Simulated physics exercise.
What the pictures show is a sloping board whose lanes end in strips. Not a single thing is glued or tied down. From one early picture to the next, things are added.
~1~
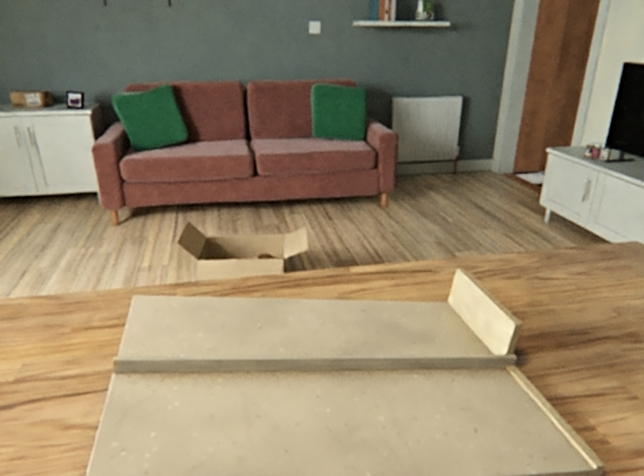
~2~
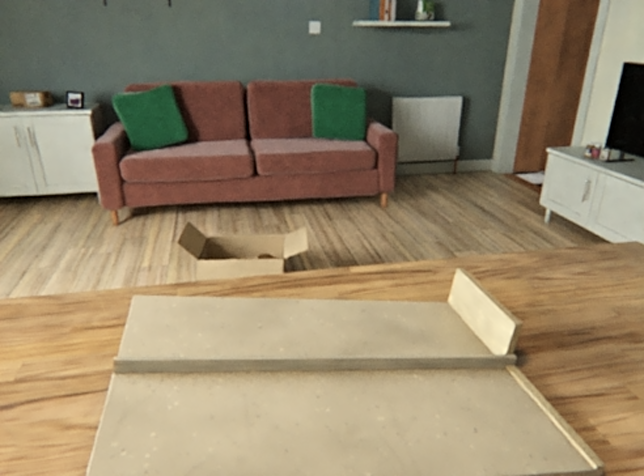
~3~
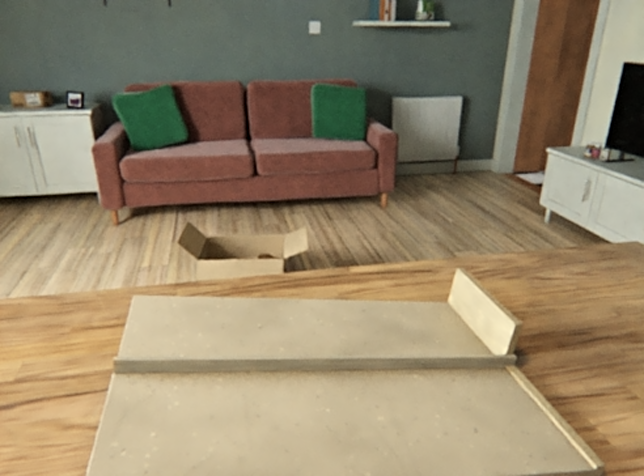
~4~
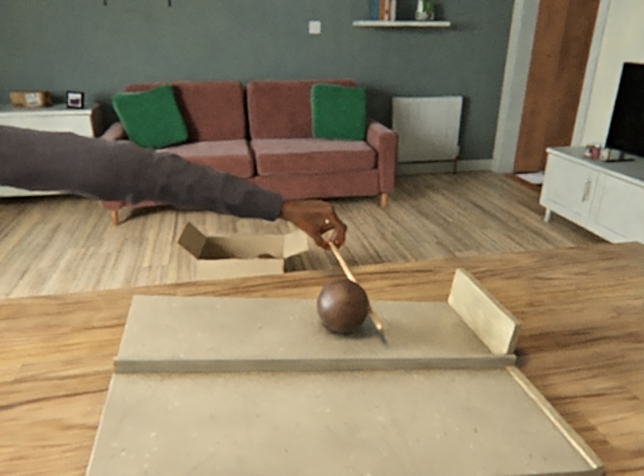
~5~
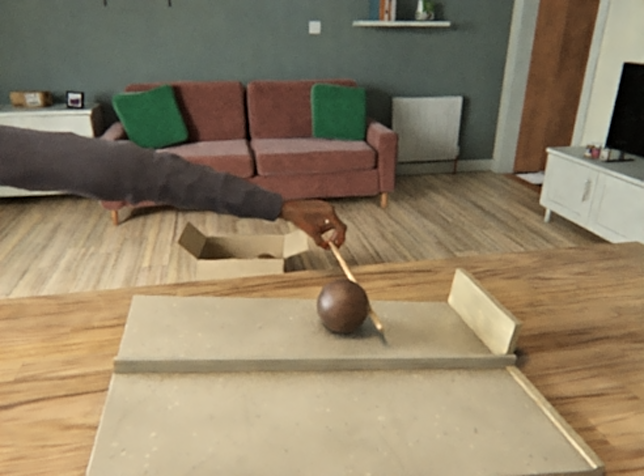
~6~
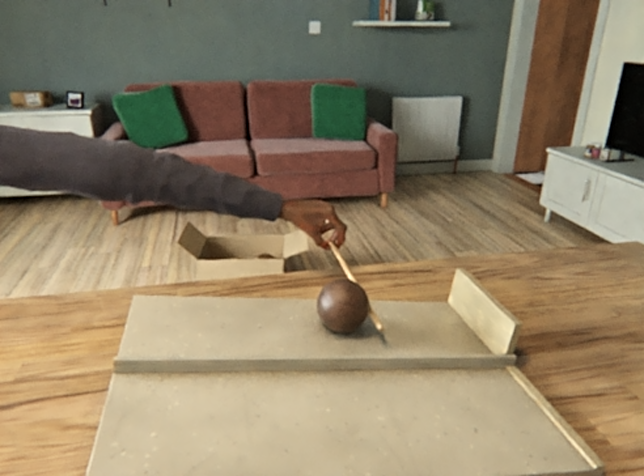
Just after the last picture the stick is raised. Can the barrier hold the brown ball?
It fails to get over.
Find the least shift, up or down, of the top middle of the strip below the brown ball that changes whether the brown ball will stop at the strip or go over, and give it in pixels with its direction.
Roughly 28 pixels down.
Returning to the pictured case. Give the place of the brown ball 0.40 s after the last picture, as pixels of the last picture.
Its middle should be about (379, 307).
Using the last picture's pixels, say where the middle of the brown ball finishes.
It ends up close to (456, 308).
Then, 0.40 s after the last picture, brown ball rolling on the board near (380, 307).
At rest, the brown ball stops on the board, near (456, 308).
